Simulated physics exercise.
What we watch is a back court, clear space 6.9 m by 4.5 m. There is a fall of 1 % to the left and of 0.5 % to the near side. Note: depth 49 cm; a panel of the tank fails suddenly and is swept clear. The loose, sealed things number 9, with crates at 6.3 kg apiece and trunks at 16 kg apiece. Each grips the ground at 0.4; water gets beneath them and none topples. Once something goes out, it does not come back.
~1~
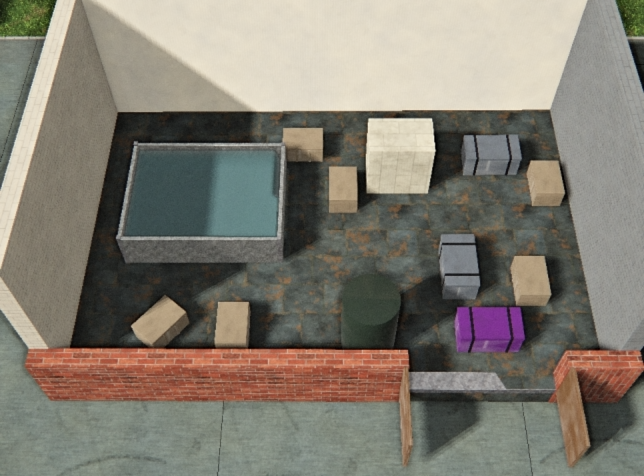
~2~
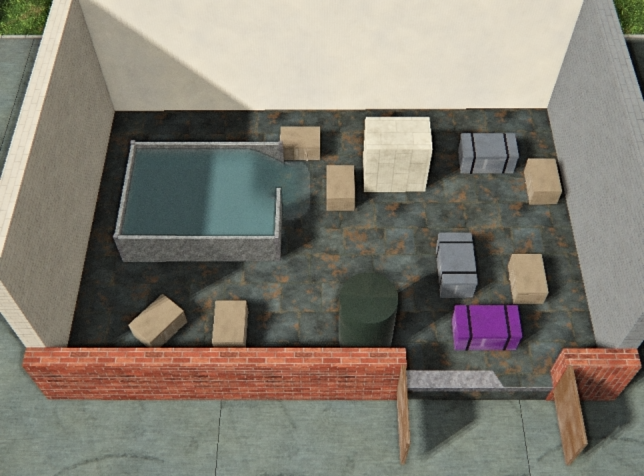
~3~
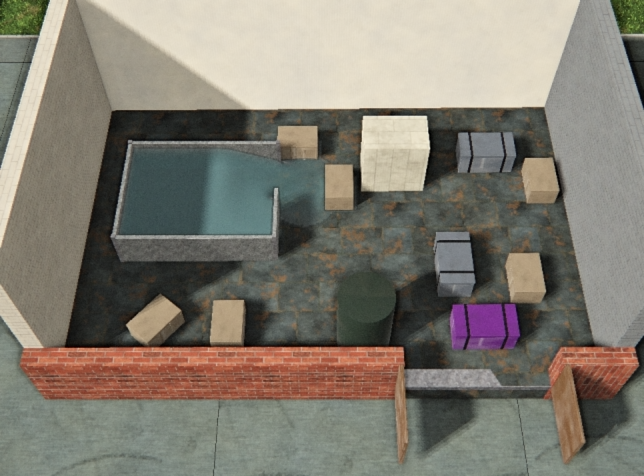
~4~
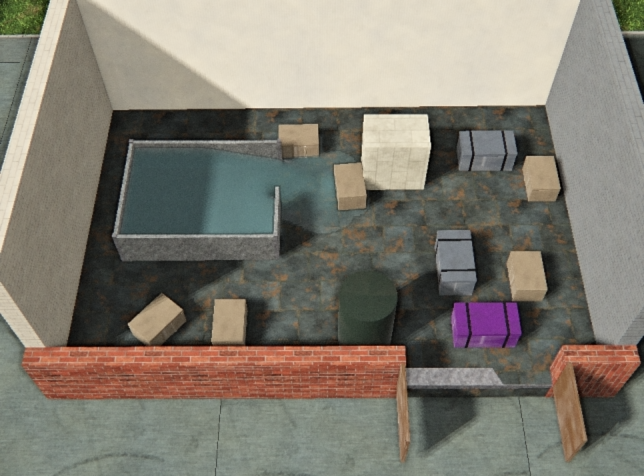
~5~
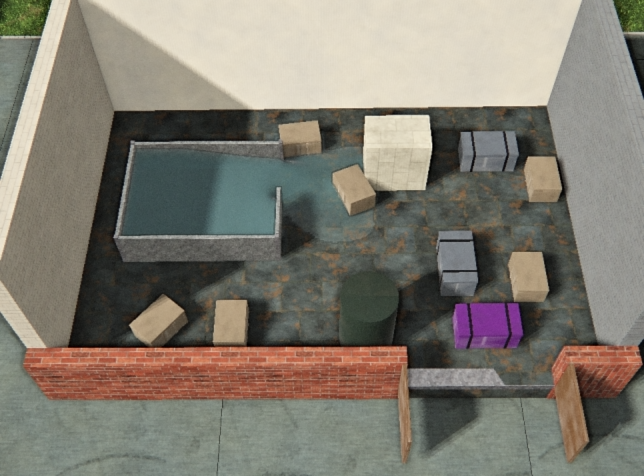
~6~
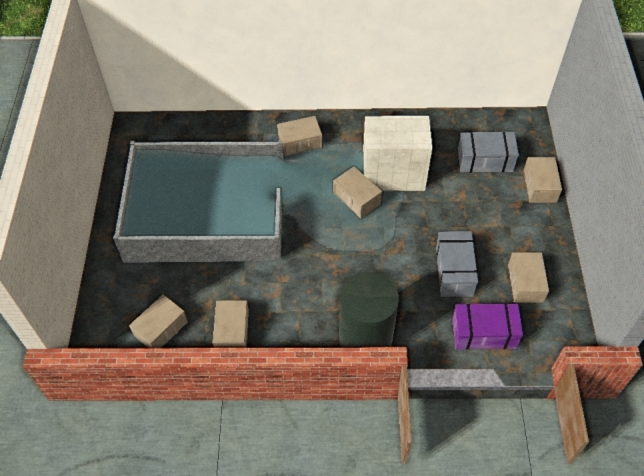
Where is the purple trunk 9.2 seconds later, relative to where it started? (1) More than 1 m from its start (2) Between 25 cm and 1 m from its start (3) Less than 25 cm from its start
The answer is 1.
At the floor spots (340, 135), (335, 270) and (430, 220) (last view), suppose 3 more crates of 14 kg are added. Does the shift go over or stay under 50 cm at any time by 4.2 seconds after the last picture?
One by one: Beyond the mark, below the mark, beyond the mark.
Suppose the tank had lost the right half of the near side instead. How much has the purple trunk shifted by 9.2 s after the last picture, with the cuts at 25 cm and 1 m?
So, for the purple trunk: It holds steady.
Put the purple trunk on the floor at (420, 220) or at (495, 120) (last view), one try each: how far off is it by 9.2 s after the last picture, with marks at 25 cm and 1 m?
One after the other: It is taken far off, and then it is taken far off.
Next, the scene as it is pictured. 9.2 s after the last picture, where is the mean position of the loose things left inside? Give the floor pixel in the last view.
Mean floor pixel: About (230, 309).
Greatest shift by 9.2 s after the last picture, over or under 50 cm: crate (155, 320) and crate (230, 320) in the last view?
First one stayed inside, second one stayed inside.
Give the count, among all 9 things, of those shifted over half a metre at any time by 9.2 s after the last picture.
7.
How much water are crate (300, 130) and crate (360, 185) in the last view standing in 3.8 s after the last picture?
I'd estimate 3 cm for the first and 5 cm for the second.
Then, 1.2 s after the last picture the purple trunk is near (489, 320), 0.0 m from its start, aground; 0 of 9 are out; 1 afloat.
Then, 3.8 s after the last picture the purple trunk has gone out; 1 of 9 are out; 5 afloat.
Then, 6.2 s after the last picture the purple trunk has gone out; 3 of 9 are out; 4 afloat.
Then, 9.2 s after the last picture the purple trunk has gone out; 5 of 9 are out; 2 afloat.
